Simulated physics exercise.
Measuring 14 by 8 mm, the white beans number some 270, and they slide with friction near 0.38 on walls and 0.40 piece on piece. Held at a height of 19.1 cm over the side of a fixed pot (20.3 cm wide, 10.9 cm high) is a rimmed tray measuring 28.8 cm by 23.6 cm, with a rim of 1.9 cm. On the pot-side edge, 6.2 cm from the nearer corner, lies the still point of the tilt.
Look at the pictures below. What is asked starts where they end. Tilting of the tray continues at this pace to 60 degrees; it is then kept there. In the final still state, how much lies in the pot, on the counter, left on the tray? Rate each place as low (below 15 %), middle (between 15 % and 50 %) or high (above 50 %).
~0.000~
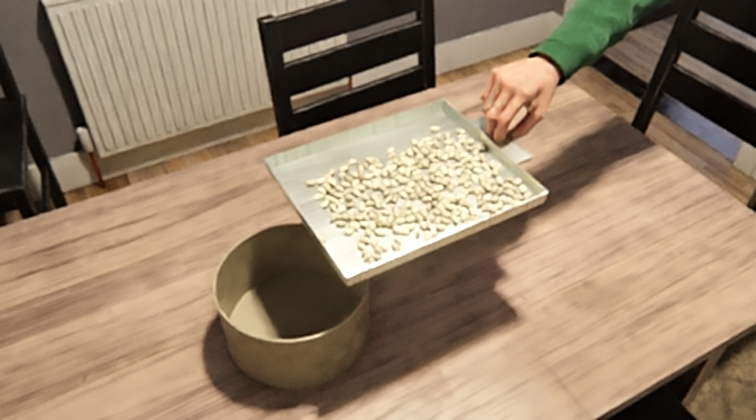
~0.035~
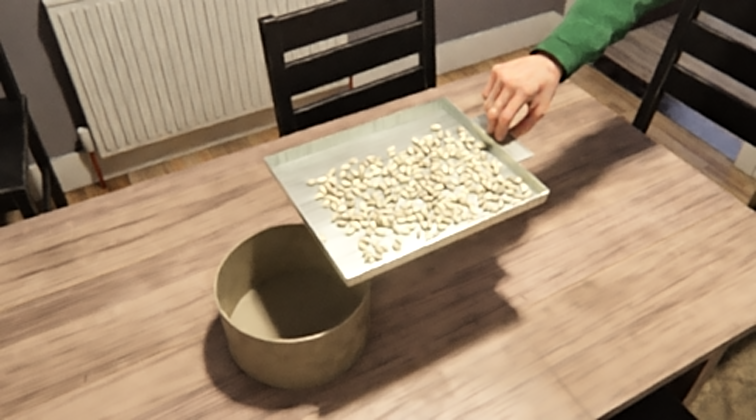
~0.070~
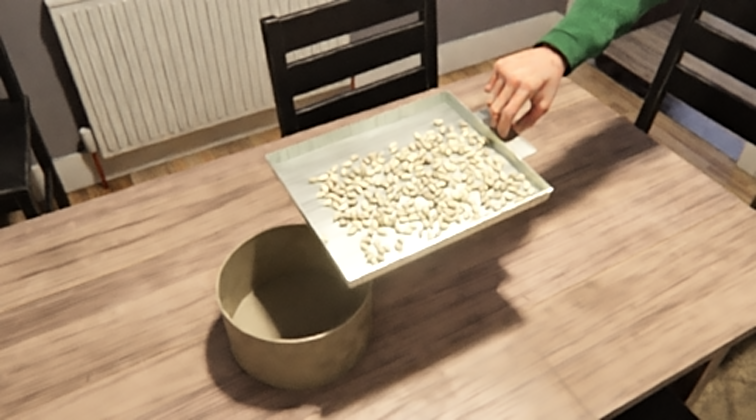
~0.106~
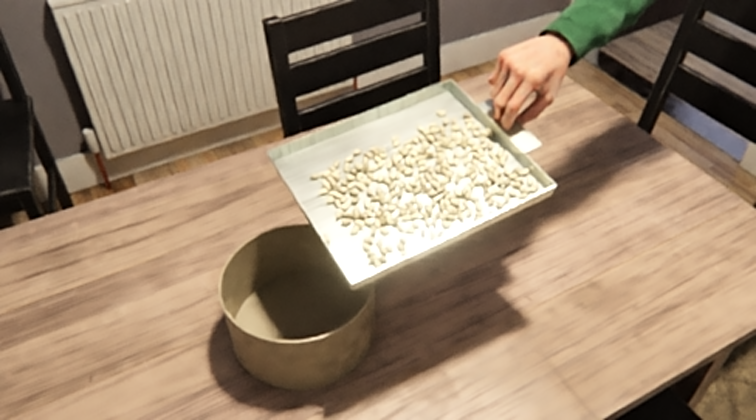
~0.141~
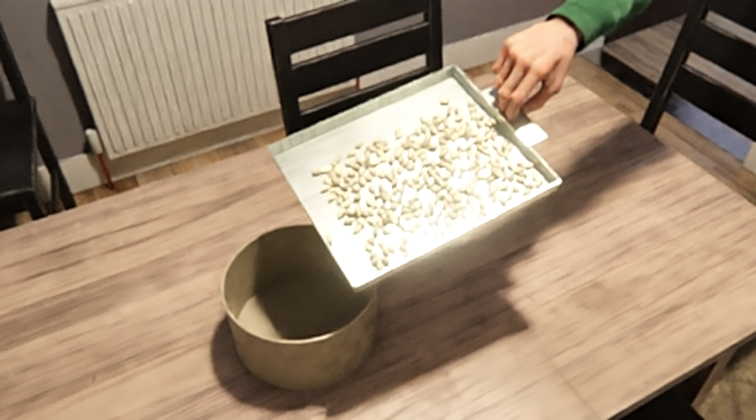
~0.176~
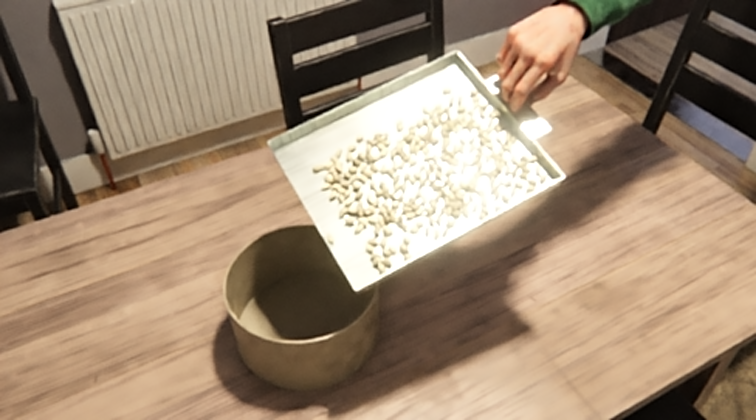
Ratings: Pot low; counter high; tray middle.
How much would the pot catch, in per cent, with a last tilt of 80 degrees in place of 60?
Then about 5 per cent.
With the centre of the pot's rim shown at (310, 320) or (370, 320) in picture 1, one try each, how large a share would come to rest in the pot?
45 % and 55 %.
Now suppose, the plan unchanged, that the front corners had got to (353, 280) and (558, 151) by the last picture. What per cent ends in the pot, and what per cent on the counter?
Pot: 40, counter: 25.
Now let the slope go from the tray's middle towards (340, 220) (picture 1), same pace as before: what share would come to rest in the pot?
That would be close to 40 per cent.
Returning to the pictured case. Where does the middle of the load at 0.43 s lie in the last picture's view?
Near (423, 198).
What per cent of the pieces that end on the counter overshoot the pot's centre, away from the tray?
Share: Close to 60 %.
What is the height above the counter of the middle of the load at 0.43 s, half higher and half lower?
Roughly 26 cm.
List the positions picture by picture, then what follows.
In the first picture, tray tilt 0 degrees, front corners at (347, 275) and (546, 191); middle of the pieces at (418, 190); pot at (292, 277).
In the second picture, tray tilt 1 degrees, front corners at (348, 275) and (547, 190); middle of the pieces at (419, 189).
In the third picture, tray tilt 3 degrees, front corners at (350, 277) and (550, 188), lowest corner left front; middle of the pieces at (421, 187).
In the fourth picture, tray tilt 7 degrees, front corners at (352, 280) and (554, 185), lowest corner left front; middle of the pieces at (424, 183).
In the fifth picture, tray tilt 12 degrees, front corners at (355, 284) and (558, 180), lowest corner left front; middle of the pieces at (426, 178).
In the sixth picture, tray tilt 18 degrees, front corners at (356, 288) and (562, 176), lowest corner left front; middle of the pieces at (428, 173); pot at (302, 278). Its pace works out near 155 degrees a second.
After 0.33 s, tilt 41 degrees; the tray holds 100 %, the pot 0 %.
After 0.43 s, tilt 56 degrees; the tray holds 100 %, the pot 0 %.
After 0.66 s, tilt 60 degrees; the tray holds 70 %, the pot 0 %.
By 2.4 s all is still; pot 0 %, counter 55 %, tray 40 %.
